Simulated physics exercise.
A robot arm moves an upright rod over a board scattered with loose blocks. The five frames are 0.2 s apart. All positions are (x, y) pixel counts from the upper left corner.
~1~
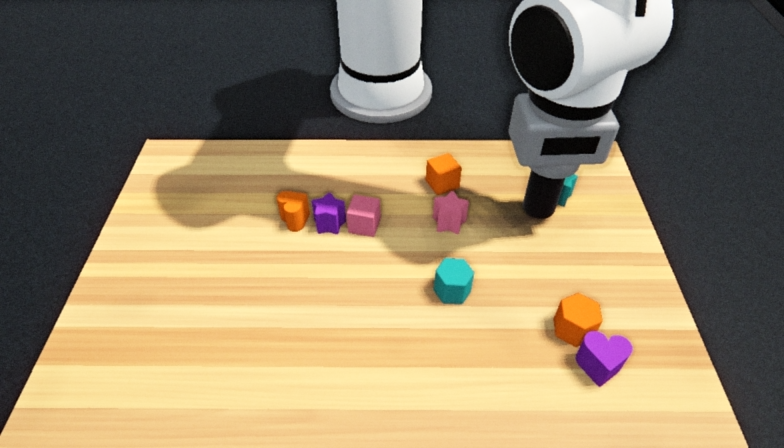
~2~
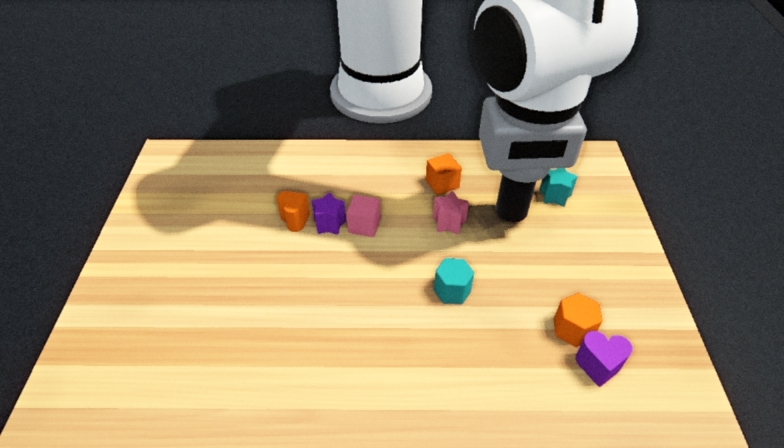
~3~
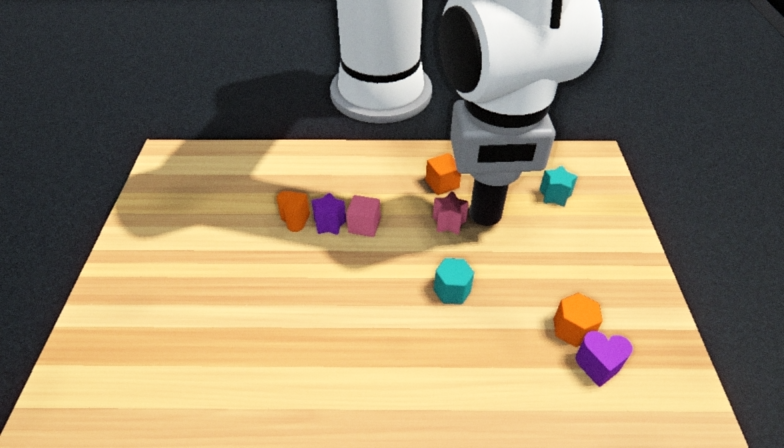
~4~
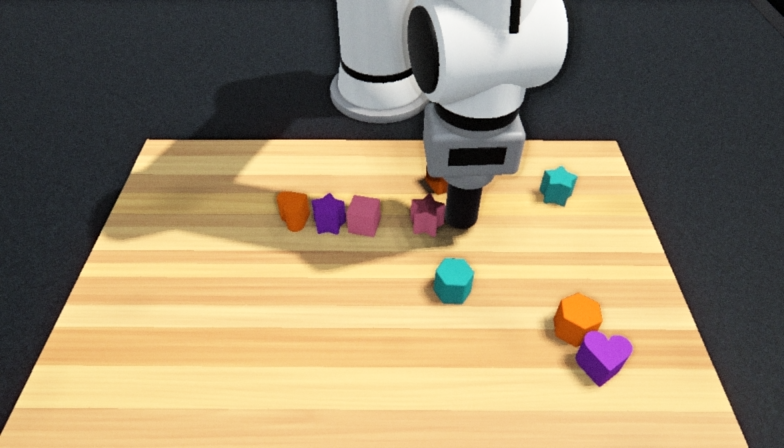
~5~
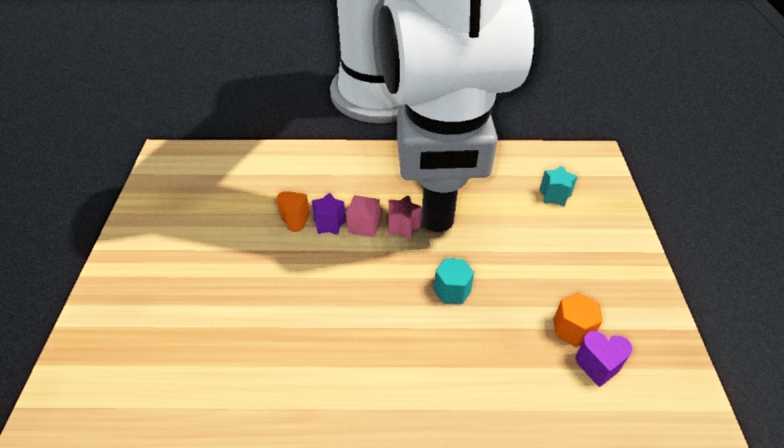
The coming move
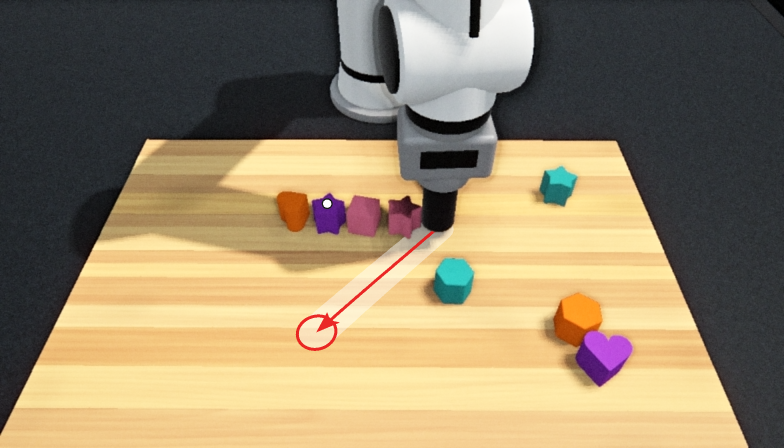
At first, a robot arm holds a dark upright rod near the right side of a wooden board scattered with colourful blocks. The rod moves left to the pink star block, then pushes it left toward a row of pink, purple and orange blocks, which stay still as the gap narrows.
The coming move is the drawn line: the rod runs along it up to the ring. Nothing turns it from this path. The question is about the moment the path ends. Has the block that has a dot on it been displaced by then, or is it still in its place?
It's unmoved.
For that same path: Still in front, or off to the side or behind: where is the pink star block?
My answer is that the pink star block has slipped off.
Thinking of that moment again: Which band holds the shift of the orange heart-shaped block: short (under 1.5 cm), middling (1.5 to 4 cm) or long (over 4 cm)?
Distance: Below 1.5 cm.
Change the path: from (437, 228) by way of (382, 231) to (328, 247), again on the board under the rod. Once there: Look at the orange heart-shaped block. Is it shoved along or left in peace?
Moved away.
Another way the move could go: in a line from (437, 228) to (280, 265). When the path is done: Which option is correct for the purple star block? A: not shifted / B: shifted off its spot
The one that fits is B, shifted off its spot.
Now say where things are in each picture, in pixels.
In the first picture, rod tip (539, 208); block tops, orange heart-shaped block (291, 199); purple star block (327, 204); pink square (363, 205); pink star block (451, 202).
In the second picture, rod (511, 211); blocks unchanged.
In the third picture, rod (486, 214); blocks unchanged.
In the fourth picture, rod (461, 218); pink star block (428, 204).
In the fifth picture, rod (438, 220); orange heart-shaped block (291, 199); purple star block (327, 204); pink square (363, 205); pink star block (404, 206).
Path on the board, in a line from (437, 228) to (317, 332); the dot is on the purple star block.
On the path given first. One third of the way, rod (401, 252); pink square (357, 202); pink star block (385, 214), turned 70° clockwise.
Two thirds of the way, rod (360, 286); pink square (357, 202); pink star block (385, 214), turned 70° clockwise.
At the end, rod (315, 325); orange heart-shaped block in place; purple star block in place; pink square (357, 202); pink star block (385, 214), turned 70° clockwise.
